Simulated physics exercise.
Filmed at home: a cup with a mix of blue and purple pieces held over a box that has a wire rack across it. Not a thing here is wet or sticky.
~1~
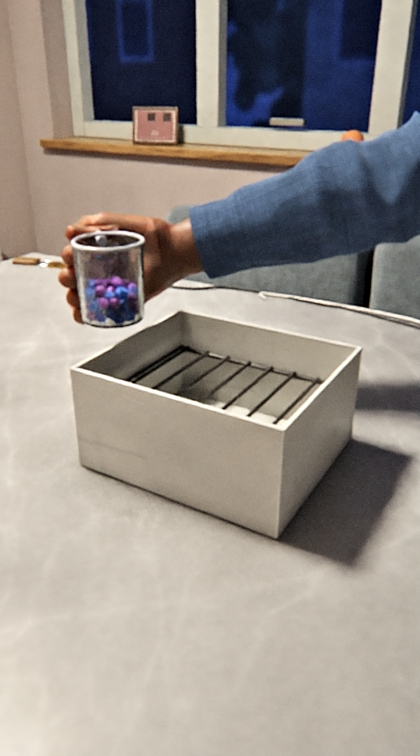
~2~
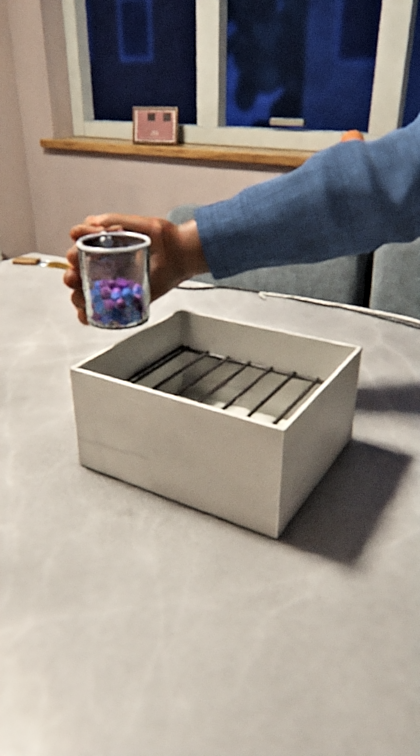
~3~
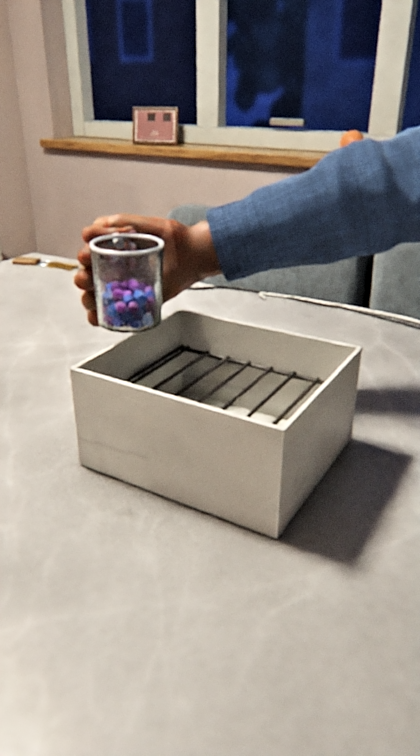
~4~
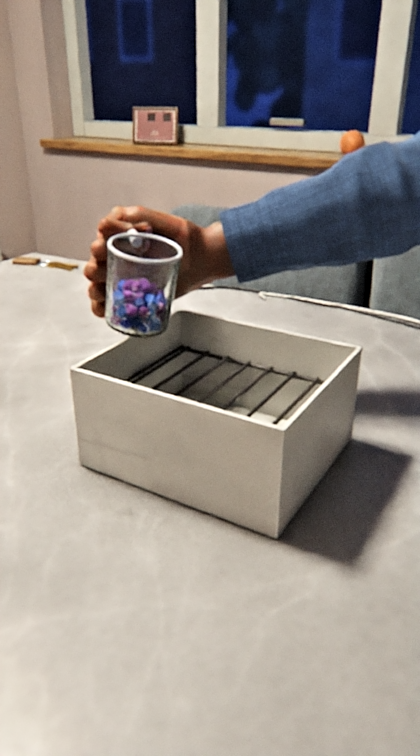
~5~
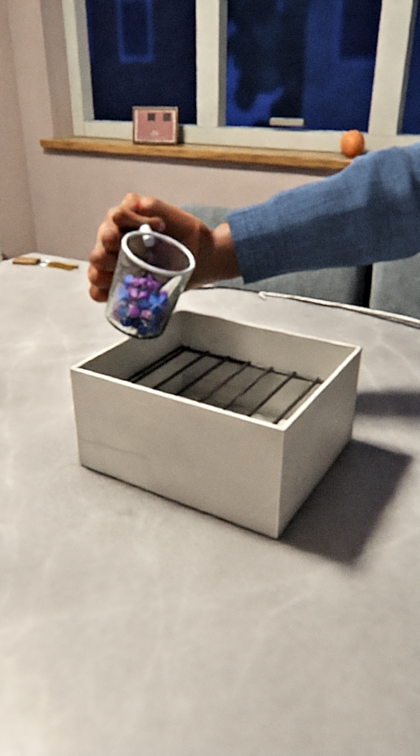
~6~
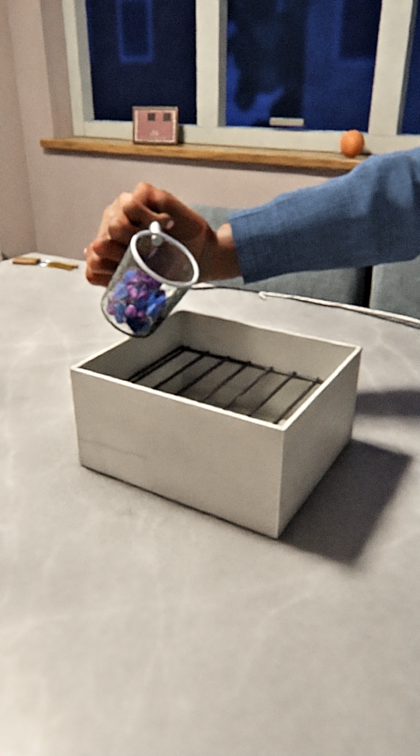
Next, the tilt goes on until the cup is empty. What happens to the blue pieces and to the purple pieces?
Result: Blue pieces fall out below, purple pieces fall out below.
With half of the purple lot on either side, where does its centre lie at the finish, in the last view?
Resting point: Approx. (221, 440).
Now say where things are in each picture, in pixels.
The first frame shows cup near (111, 280), upright; rack near (283, 415), 10 wires across; blue dice-shaped beads near (112, 304), narrower than the gaps; purple coated nuts near (114, 301), narrower than the gaps.
The second frame shows cup near (116, 281), upright; purple ones near (120, 302).
The third frame shows cup near (129, 284), upright; blue ones near (130, 308).
The fourth frame shows cup near (141, 286), tipped 11°; purple ones near (141, 306).
The fifth frame shows cup near (147, 287), tipped 24°; blue ones near (127, 304).
The sixth frame shows cup near (147, 287), tipped 37°; rack near (283, 415); blue ones near (137, 309); purple ones near (138, 302).
Then, 0.47 s on from there, blue ones, the whole lot in the cup; purple ones, the whole lot in the cup.
Then, 0.88 s on from there, blue ones, the bulk in the cup, only a few on or over the wires, a little under the rack; purple ones, the bulk in the cup, a little on or over the wires.
Then, 1.23 s on from there, blue ones, a little on or over the wires, the bulk under the rack; purple ones, a little on or over the wires, the bulk under the rack.
In the end, blue ones, the whole lot under the rack; purple ones, the whole lot under the rack.
